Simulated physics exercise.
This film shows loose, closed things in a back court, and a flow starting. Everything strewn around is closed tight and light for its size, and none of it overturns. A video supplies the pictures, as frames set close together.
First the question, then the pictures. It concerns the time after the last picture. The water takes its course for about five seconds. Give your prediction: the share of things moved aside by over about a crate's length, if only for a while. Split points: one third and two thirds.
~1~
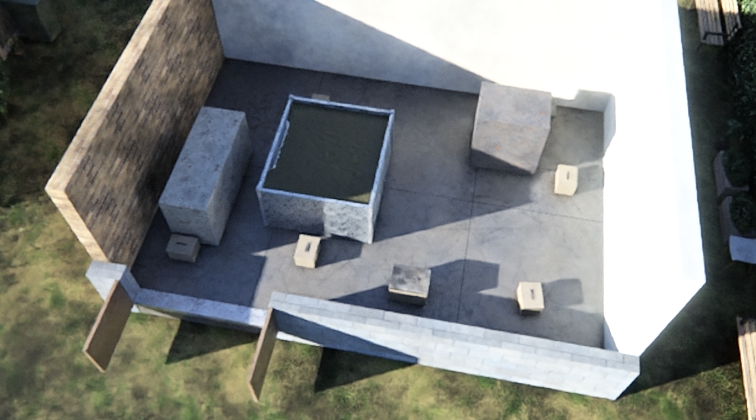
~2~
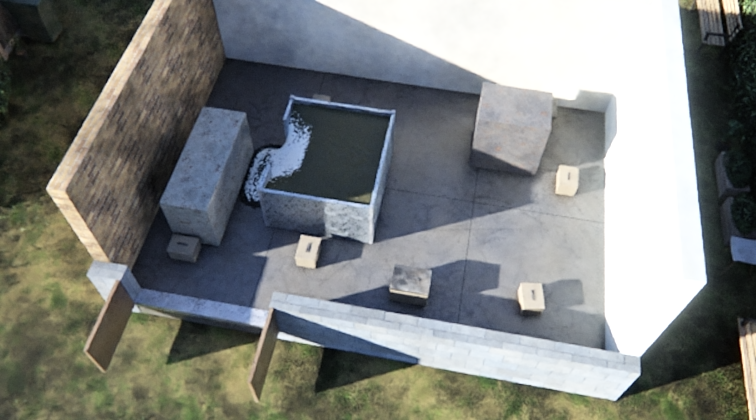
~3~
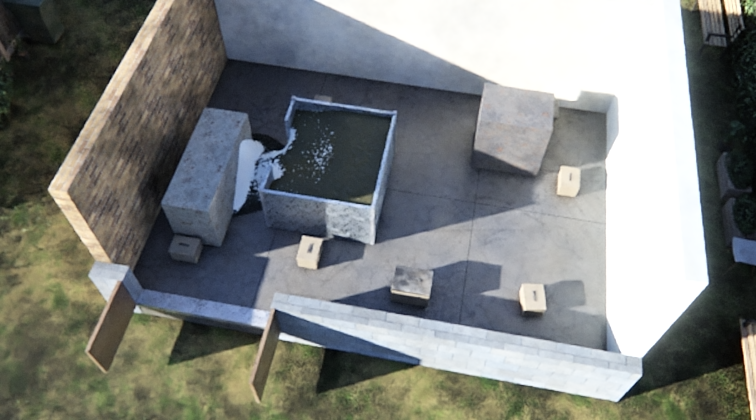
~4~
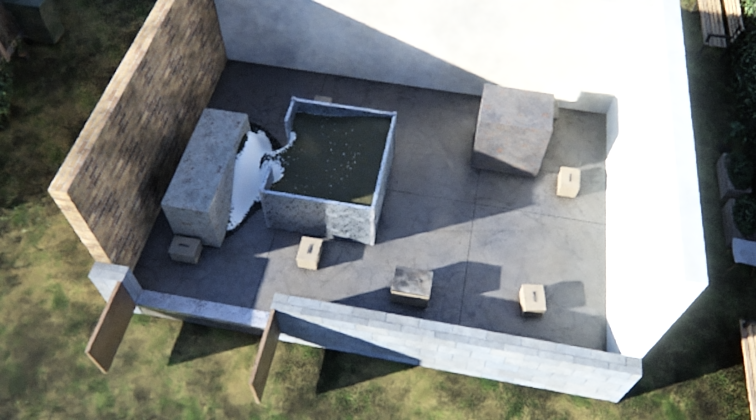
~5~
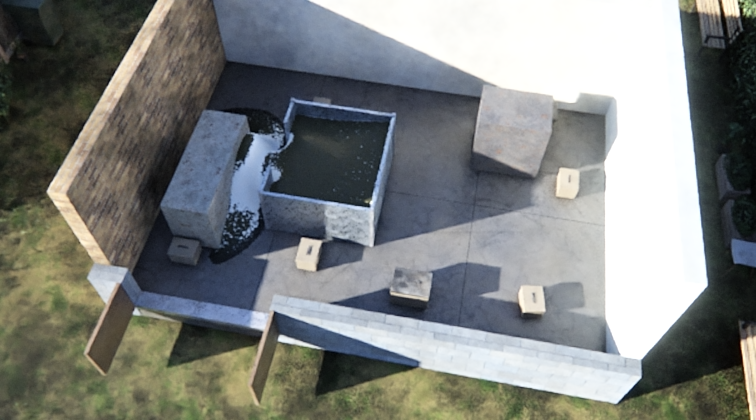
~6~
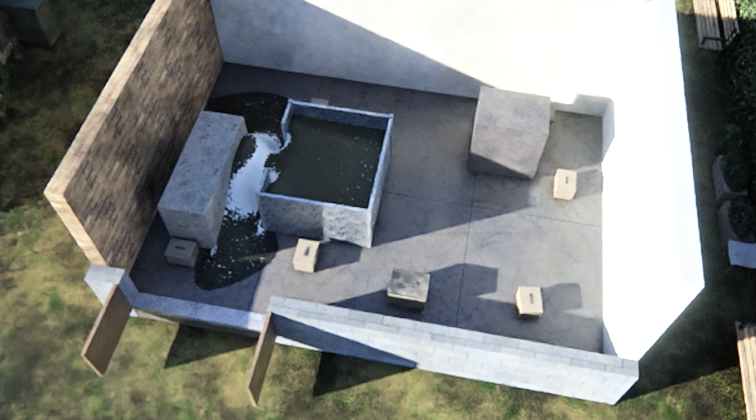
Band: Below one third.
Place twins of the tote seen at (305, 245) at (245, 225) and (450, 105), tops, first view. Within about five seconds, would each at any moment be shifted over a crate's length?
Went the distance, went the distance.
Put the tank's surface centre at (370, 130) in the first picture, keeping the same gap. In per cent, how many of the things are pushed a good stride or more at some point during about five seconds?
By my reckoning, about 30 per cent.
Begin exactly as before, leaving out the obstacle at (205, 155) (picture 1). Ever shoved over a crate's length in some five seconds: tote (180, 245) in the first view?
Outcome: Knocked well away.
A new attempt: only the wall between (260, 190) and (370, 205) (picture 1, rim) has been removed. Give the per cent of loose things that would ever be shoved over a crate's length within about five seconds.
Result: Close to 70 %.
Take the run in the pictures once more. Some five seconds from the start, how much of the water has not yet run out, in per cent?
About 74 percent.
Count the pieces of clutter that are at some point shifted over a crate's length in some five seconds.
1.
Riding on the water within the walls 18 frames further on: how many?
0 in total.
A moment on, 0 of 7 are well off their spots; 0 afloat.
Next, 0 of 7 are well off their spots; 0 afloat.
Later, 0 of 7 are well off their spots; 0 afloat.
In the end, 1 of 7 are well off their spots, and 1 have been at some point; 0 afloat.
